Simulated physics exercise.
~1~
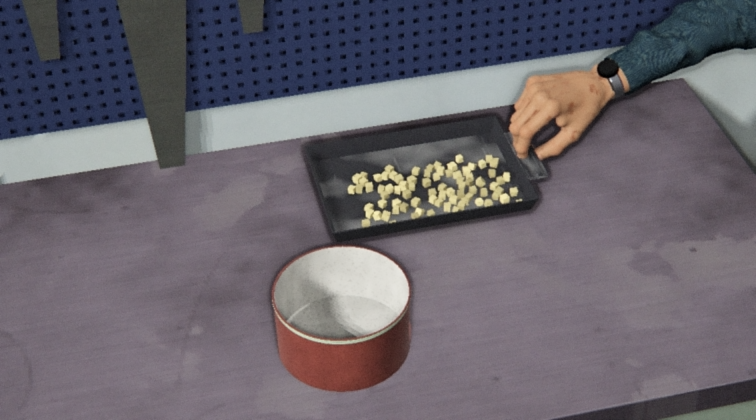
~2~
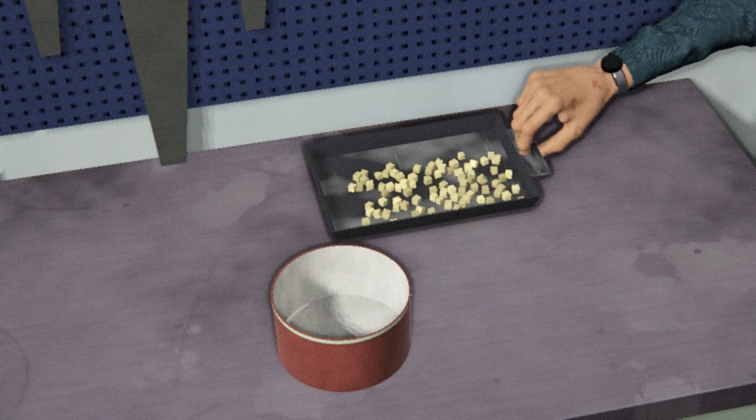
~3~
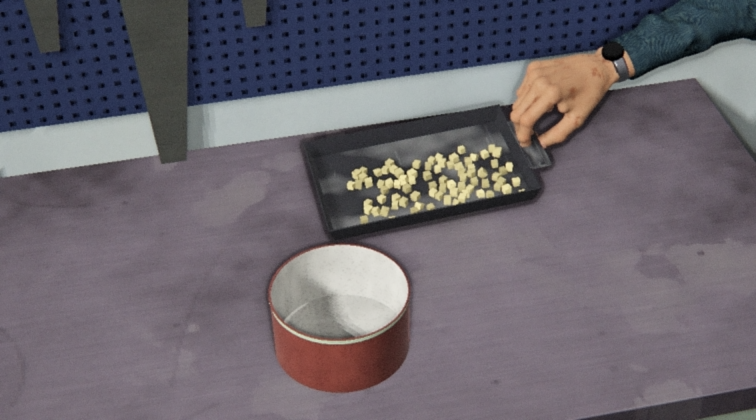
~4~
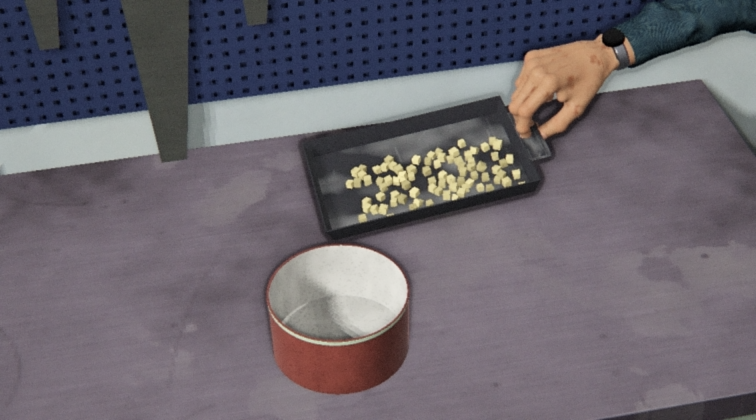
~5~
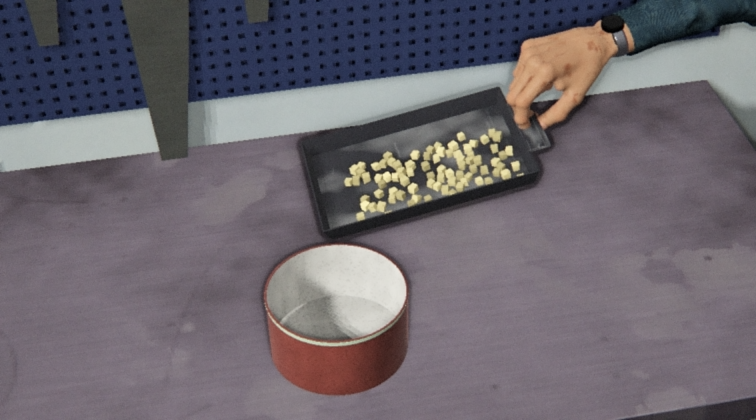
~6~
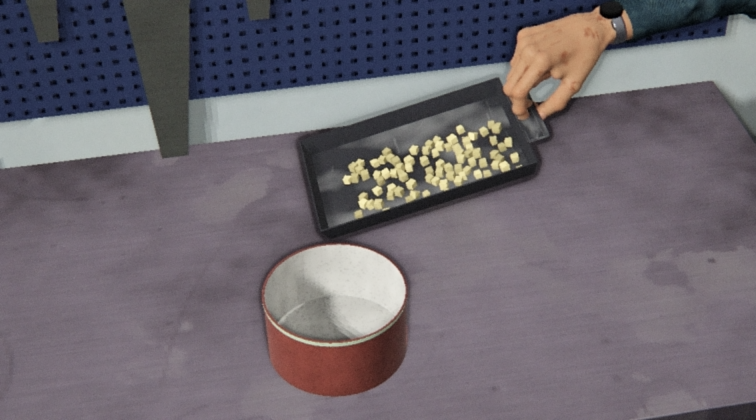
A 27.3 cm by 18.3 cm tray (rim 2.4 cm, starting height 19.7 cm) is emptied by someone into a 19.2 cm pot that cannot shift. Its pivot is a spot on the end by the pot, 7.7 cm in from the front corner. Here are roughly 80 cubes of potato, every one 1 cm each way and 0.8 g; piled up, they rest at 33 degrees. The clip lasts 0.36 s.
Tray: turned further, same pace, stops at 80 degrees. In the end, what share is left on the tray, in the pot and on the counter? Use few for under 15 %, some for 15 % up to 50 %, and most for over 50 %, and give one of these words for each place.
Tray: Most, pot: Few, counter: Some.
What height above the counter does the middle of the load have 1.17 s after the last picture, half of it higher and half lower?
The halfway mark sits at about 20 cm.
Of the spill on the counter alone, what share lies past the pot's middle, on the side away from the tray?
I'd put it at close to 90 per cent.
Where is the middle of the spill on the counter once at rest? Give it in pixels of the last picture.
You'll find it at about pixel (218, 296).
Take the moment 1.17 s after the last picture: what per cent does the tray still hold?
Close to 75 in a hundred.
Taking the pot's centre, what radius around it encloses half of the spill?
Distance: Some 22 cm.
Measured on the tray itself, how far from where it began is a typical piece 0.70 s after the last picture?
About 12 cm.
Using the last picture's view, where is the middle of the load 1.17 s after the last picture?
Near (316, 194).
Then, 0.70 s after the last picture, tilt 44 degrees; the tray holds 100 %, the pot 0 %.
Then, 1.17 s after the last picture, tilt 65 degrees; the tray holds 75 %, the pot 10 %.
Then, 1.71 s after the last picture, tilt 80 degrees; the tray holds 70 %, the pot 10 %.
In the end, tray 70 %, pot 10 %, counter 25 %.
